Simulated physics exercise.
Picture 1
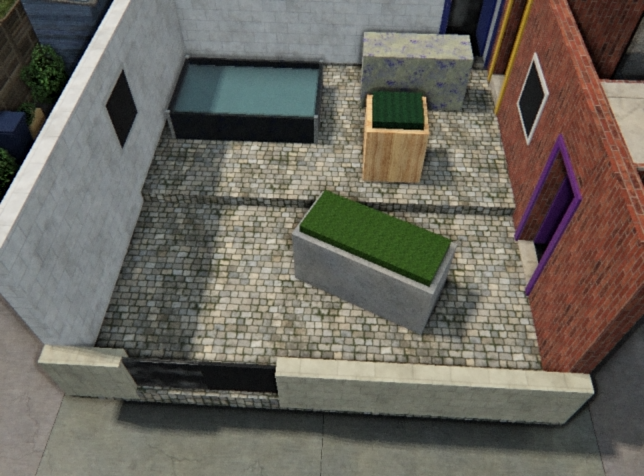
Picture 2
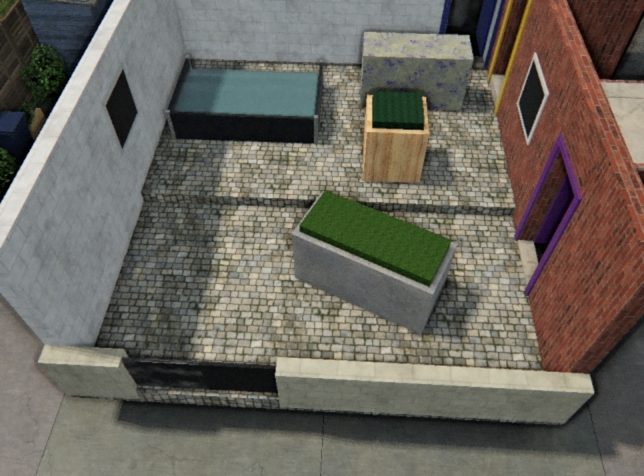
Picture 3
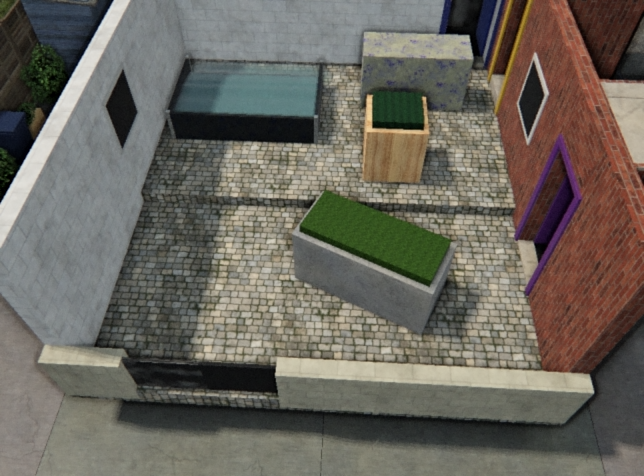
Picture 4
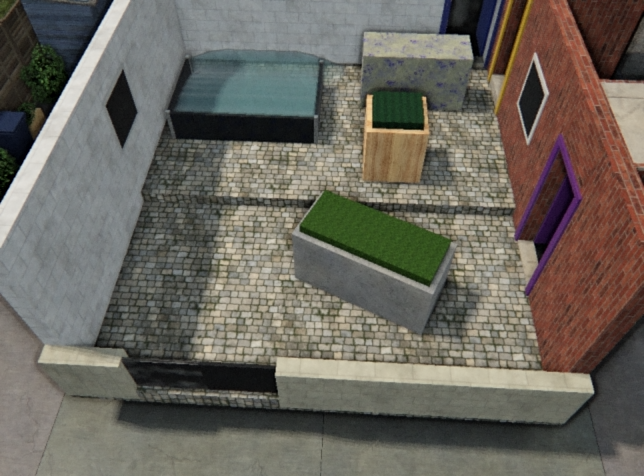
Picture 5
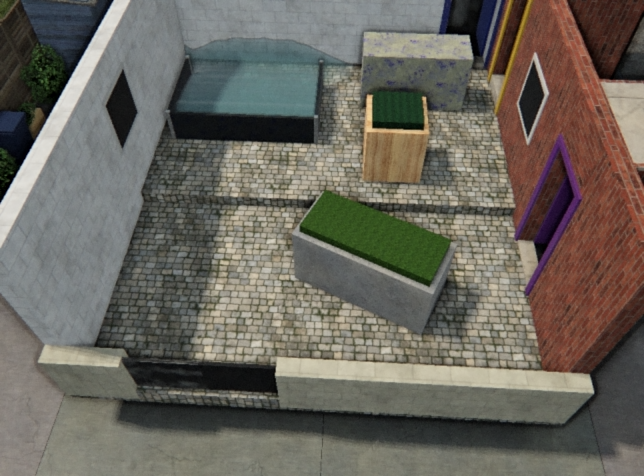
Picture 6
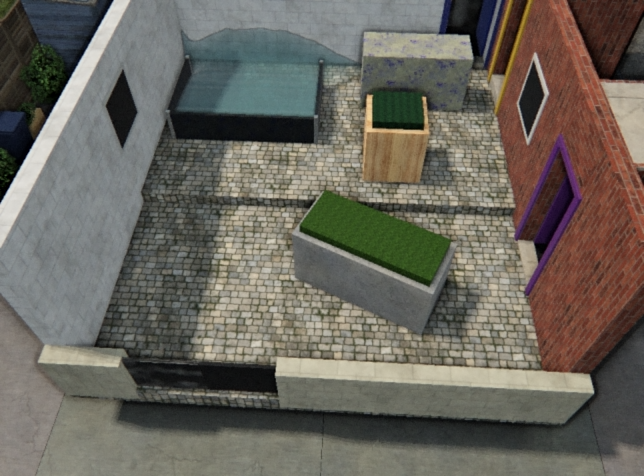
Water in a dark-sided, blue-green tank at the back left of a cobbled yard, seen from high above by a still camera, lies level at first. It then slips out over the far side and spreads as a thin, clear sheet with a curved edge towards the pale back wall, widening a little. A grass-topped grey block, a wooden box, a mottled block and a purple-framed doorway in the right-hand brick wall stay still.
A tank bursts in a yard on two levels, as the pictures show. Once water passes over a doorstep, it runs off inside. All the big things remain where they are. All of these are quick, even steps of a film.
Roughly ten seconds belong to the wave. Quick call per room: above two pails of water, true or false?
Yellow door: False; blue door: True; purple door: False.
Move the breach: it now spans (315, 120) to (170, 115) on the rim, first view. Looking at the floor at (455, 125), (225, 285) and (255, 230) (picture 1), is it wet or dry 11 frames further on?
Point by point: Unwetted; soaked; soaked.
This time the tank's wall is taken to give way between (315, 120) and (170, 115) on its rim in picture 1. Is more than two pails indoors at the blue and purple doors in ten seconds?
Result - blue: Misses the line; purple: Clears the line.
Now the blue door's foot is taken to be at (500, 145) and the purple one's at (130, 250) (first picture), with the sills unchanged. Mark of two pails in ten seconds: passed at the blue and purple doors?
One by one: Blue door lets less in, purple door takes less.
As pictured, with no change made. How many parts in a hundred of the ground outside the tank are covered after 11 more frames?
It comes to 20 per cent.
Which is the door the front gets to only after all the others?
It's the purple door.
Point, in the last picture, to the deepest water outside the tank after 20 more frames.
It should be deepest at about (478, 72).
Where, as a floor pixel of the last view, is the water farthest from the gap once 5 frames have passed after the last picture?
Estimated pixel: (424, 71).
A moment on, water covers 10 % of the floor; the yellow door not reached, the blue door not reached, the purple door not reached.
Next, water covers 20 % of the floor; the yellow door wet at the sill, nothing in, the blue door wet at the sill, nothing in, the purple door not reached.
Then, water covers 40 % of the floor; the yellow door under two buckets in, the blue door over two buckets in, the purple door not reached.
Later, water covers 60 % of the floor; the yellow door under two buckets in, the blue door over two buckets in, the purple door wet at the sill, nothing in.
In the end, water covers 80 % of the floor; the yellow door under two buckets in, the blue door over two buckets in, the purple door wet at the sill, nothing in.
